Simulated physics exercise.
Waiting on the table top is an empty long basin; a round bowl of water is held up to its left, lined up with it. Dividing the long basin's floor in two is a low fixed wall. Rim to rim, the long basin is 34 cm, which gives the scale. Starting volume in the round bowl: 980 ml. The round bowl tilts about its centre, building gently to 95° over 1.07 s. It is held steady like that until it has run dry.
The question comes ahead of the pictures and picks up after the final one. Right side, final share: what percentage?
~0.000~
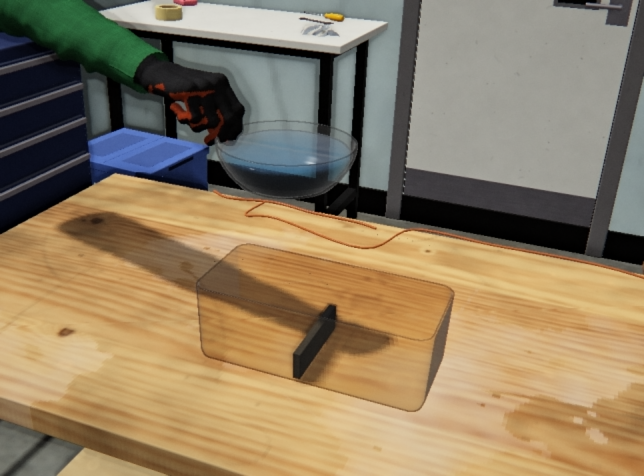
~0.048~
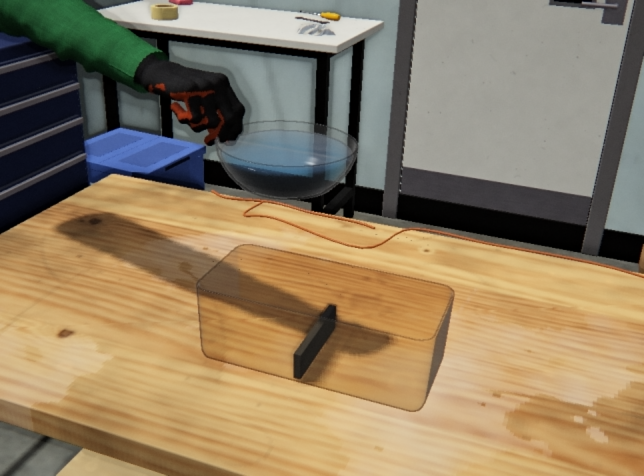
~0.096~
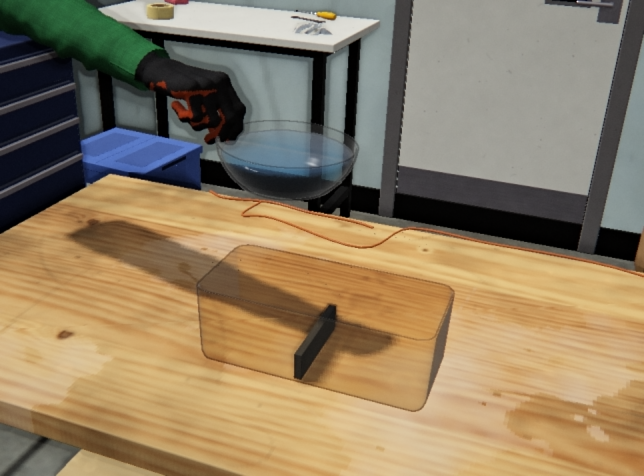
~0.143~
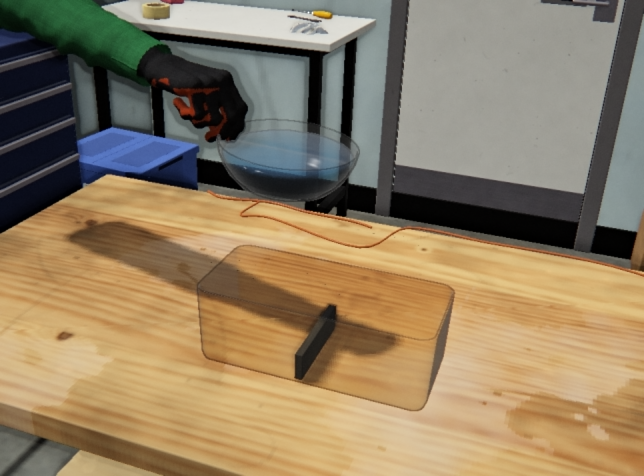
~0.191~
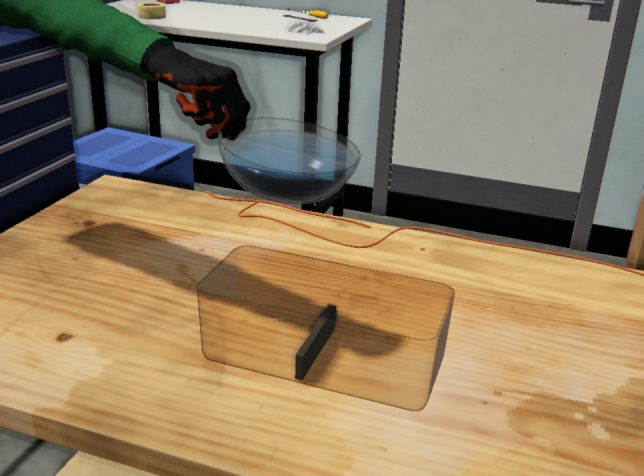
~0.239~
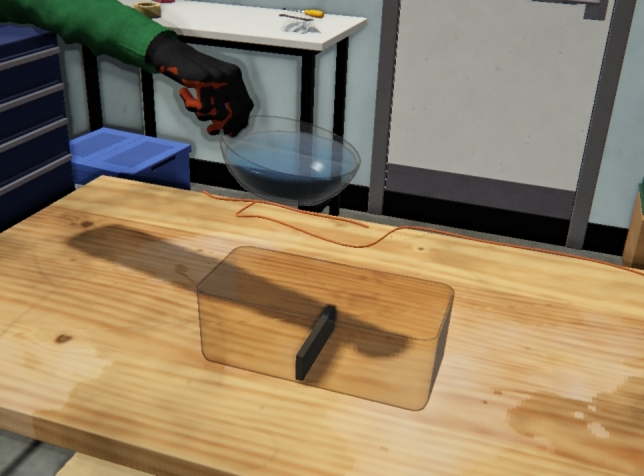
88 per cent.
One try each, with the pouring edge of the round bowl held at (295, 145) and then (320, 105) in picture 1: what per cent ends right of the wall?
It comes to 70 per cent, and then 80 per cent.
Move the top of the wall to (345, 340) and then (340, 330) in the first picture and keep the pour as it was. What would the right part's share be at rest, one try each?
Try 1: 60 %; try 2: 85 %.
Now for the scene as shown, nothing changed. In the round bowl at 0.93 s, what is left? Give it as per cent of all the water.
I'd estimate some 1 per cent.
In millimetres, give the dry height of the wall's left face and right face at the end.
The left comes to roughly 40 mm and the right to roughly 8 mm.
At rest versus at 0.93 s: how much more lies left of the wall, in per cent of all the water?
Close to 4% of the whole.
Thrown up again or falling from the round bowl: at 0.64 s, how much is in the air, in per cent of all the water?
Some 46 per cent, I reckon.
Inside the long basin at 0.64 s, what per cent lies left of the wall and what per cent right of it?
I'd say some 0 in a hundred on the left and 20 on the right.
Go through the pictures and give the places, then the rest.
Tilt 0°; pouring edge (353, 154); surface from (229, 138) to (352, 159); the long basin's rim runs from (218, 264) to (444, 315); the wall's top is at (316, 329), in the first frame.
Tilt 0°; pouring edge (354, 155); surface from (229, 139) to (352, 160), in the second frame.
Tilt 2°; pouring edge (354, 157); surface from (229, 139) to (352, 161), in the third frame.
Tilt 4°; pouring edge (355, 160); surface from (230, 138) to (354, 162), in the fourth frame.
Tilt 7°; pouring edge (356, 164); surface from (231, 138) to (354, 163), in the fifth frame.
Tilt 11°; pouring edge (357, 170); surface from (233, 139) to (356, 165), in the sixth frame.
Then, 0.64 s in, the tilt is 62° and 34 per cent is still to pour, 0 is left of the wall and 20 right of it.
Then, 0.93 s in, the tilt is 91° and 1 per cent is still to pour, 4 is left of the wall and 85 right of it.
Then, 1.24 s in, the tilt is 95° and 0 per cent is still to pour, 8 is left of the wall and 89 right of it.
Then, 1.57 s in, the tilt is 95° and 0 per cent is still to pour, 8 is left of the wall and 88 right of it.
Finally, 8 per cent lies left of the wall, 88 right of it and 4 outside.
